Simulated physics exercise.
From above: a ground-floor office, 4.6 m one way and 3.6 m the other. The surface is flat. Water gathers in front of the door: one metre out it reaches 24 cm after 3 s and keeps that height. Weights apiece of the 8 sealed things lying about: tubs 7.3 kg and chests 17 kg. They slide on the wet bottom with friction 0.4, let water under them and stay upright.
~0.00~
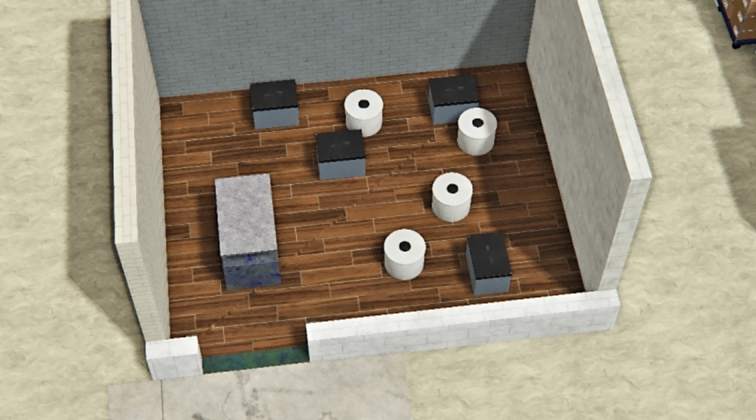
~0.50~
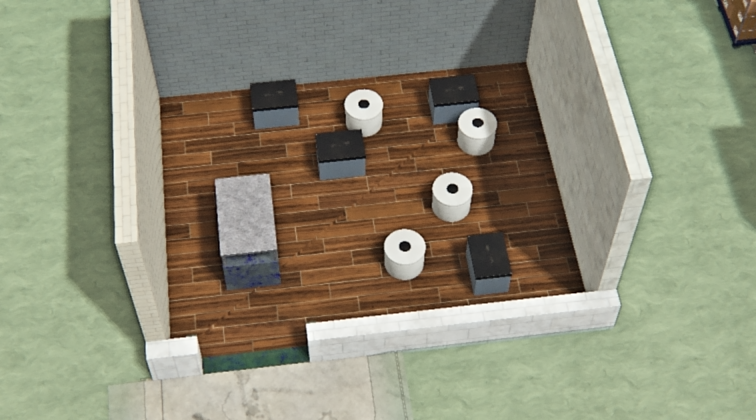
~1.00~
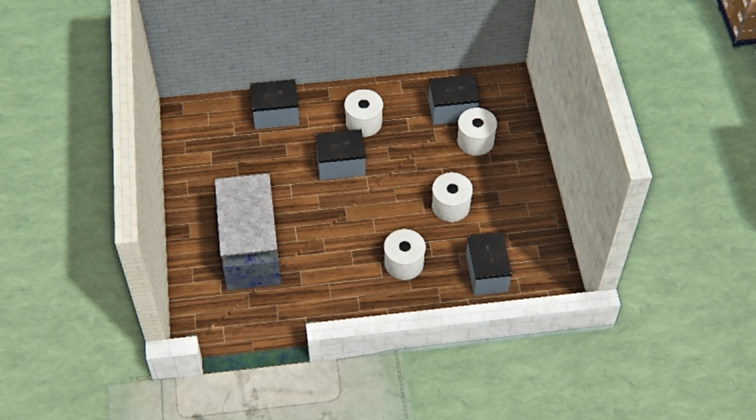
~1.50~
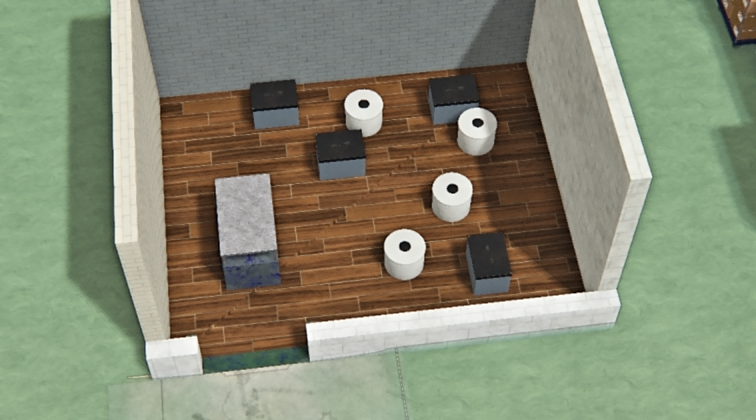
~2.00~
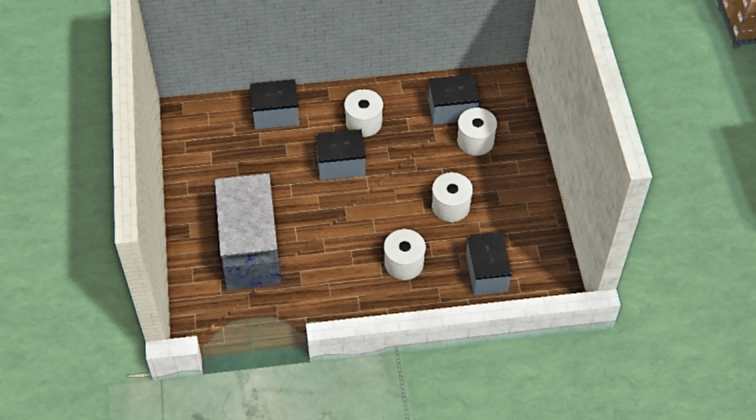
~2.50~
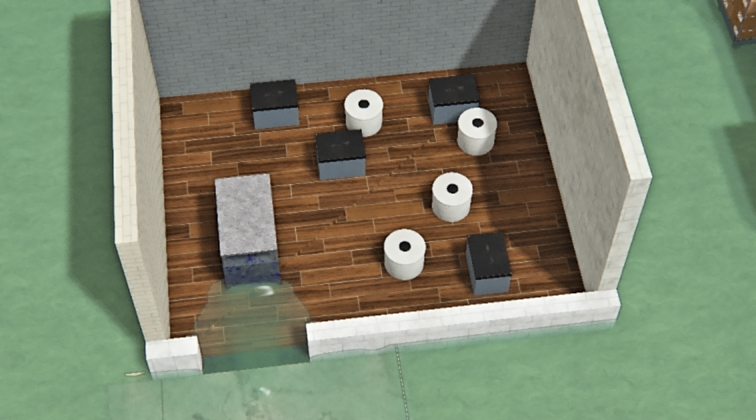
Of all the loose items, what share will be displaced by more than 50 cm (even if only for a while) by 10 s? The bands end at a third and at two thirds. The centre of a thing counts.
Share: Between one and two thirds.
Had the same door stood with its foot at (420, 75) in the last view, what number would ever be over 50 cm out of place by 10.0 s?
In that case 6 of them.
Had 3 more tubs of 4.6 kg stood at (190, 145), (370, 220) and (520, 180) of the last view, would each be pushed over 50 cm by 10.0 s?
In turn: Over, over, short of it.
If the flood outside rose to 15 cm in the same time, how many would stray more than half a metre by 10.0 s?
Then 1.
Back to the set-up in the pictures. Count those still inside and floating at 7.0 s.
At that moment 1.
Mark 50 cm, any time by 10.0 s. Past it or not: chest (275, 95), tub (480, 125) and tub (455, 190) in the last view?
In turn: More, past it, more.
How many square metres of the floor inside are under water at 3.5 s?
Some 3.5 m2.
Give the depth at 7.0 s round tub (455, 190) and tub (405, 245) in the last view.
Roughly 4 and 5 cm.
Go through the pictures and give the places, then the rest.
In the first frame, a tub at (478, 123) rests on the ground; a chest at (340, 145), on the bottom; water covers 0.0 m2; 0 of 8 have shifted.
In the second frame, a tub at (478, 123) rests on the ground; a chest at (340, 145), on the bottom; 0.0 m2 under water; 0 of 8 have shifted.
In the third frame, a tub at (478, 123) rests on the ground; a chest at (340, 145) rests on the ground; water covers 0.0 m2; 0 of 8 have shifted.
In the fourth frame, a tub at (478, 123), on the bottom; a chest at (340, 145), on the bottom; water covers 0.0 m2; 0 of 8 have shifted.
In the fifth frame, a tub at (478, 123) rests on the ground; a chest at (340, 145), on the bottom; water covers 0.3 m2; 0 of 8 have shifted.
In the sixth frame, a tub at (478, 123) rests on the ground; a chest at (340, 145), on the bottom; 0.9 m2 under water; 0 of 8 have shifted.
After 3.5 s 0 of 8 are over 50 cm from their spots; 0 afloat.
After 4.5 s 0 of 8 are over 50 cm from their spots; 0 afloat.
After 7.0 s 4 of 8 are over 50 cm from their spots; 1 afloat.
After 10.0 s 5 of 8 are over 50 cm from their spots, and 5 have been at some point; 8 afloat.
